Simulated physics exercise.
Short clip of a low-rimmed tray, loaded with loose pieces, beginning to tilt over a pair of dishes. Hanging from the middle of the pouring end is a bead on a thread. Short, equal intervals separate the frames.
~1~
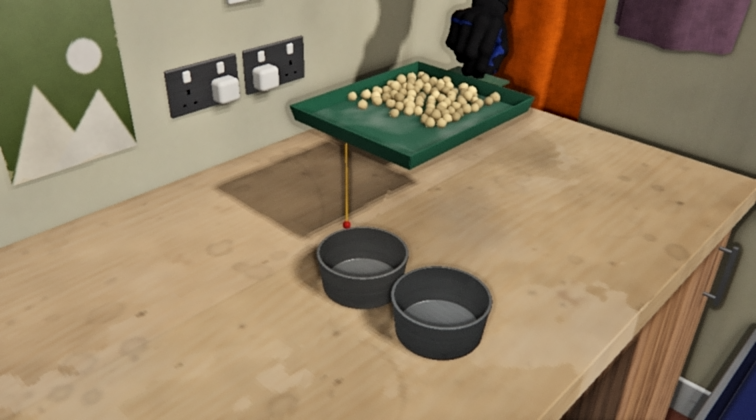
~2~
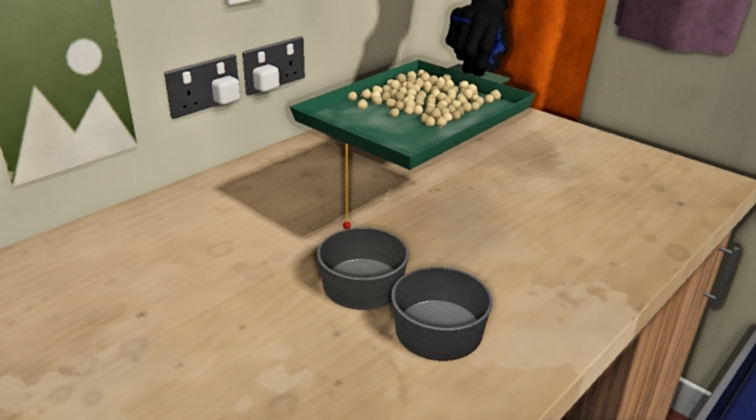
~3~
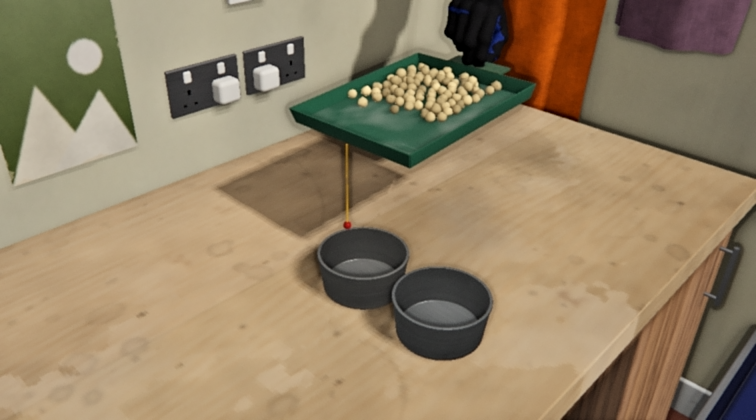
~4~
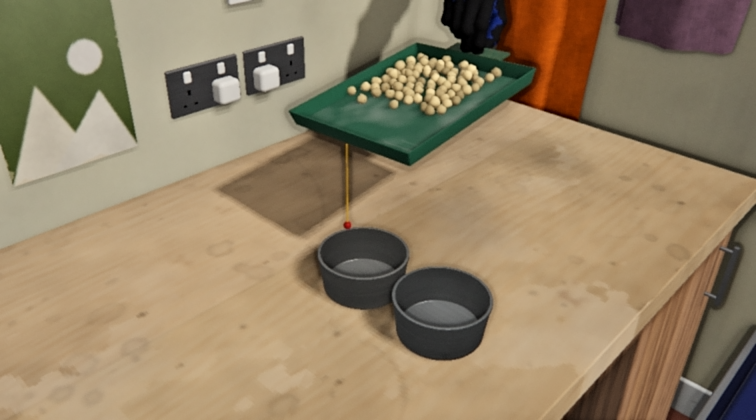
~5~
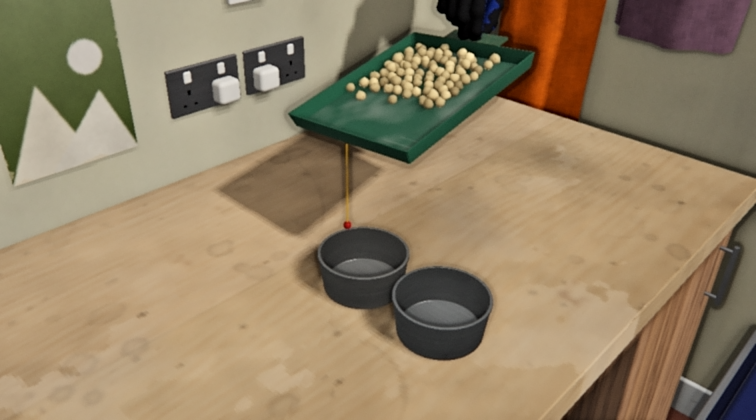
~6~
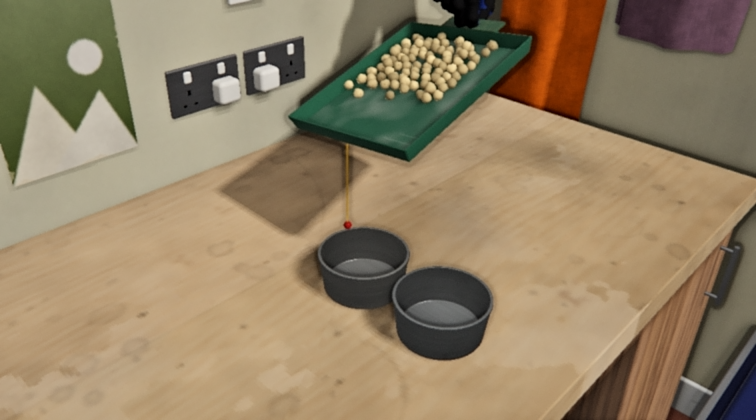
A gloved hand gradually tilts a green tray of round, pale nuts above two dark dishes.
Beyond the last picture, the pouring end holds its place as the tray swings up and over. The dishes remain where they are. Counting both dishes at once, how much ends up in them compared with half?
Mostly wasted.
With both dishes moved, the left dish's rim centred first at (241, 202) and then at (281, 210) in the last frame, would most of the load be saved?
First try: A majority; second try: A majority.
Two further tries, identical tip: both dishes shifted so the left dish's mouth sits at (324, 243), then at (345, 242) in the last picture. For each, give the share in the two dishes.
30 and 10 in a hundred.
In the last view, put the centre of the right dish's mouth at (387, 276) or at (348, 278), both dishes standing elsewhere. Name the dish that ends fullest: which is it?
The one at left the first time, the one at left the second.
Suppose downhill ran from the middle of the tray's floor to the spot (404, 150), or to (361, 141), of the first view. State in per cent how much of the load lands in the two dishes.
About 70 % and about 30 %.
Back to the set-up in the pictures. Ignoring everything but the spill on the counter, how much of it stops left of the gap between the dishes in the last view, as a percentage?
Left fraction: Around 100 per cent.
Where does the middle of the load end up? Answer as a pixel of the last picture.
Roughly at pixel (280, 251).
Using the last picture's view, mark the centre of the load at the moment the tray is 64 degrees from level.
Roughly at (324, 114).
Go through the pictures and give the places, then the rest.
Corners of the pouring end near (295, 105) and (410, 154), level; middle of the load near (422, 97), macadamia nuts; left dish near (331, 284); right dish near (409, 333); bead on its thread near (347, 225), in the first picture.
Corners of the pouring end near (295, 106) and (410, 154), level; middle of the load near (422, 96), in the second picture.
Corners of the pouring end near (294, 108) and (410, 152), tipped barely, lowest at the left corner; middle of the load near (422, 90), in the third picture.
Corners of the pouring end near (294, 110) and (408, 151), tipped a little, lowest at the left corner; middle of the load near (422, 82), in the fourth picture.
Corners of the pouring end near (293, 112) and (407, 149), tipped a little, lowest at the left corner; middle of the load near (420, 74), in the fifth picture.
Corners of the pouring end near (293, 115) and (405, 147), tipped clearly, lowest at the left corner; middle of the load near (417, 66); left dish near (332, 284); right dish near (410, 333), in the sixth picture.
Shortly afterwards, tray tipped steeply; the bulk on the tray; only a few outside both; a little in the air.
Next, tray tipped past a quarter turn; the bulk on the tray; near a quarter outside both; a little in the air.
Some moments later, tray tipped past a quarter turn; the whole lot outside both.
In the end, tray tipped past a quarter turn; none at all in the right dish; none at all in the left dish; the whole lot outside both.
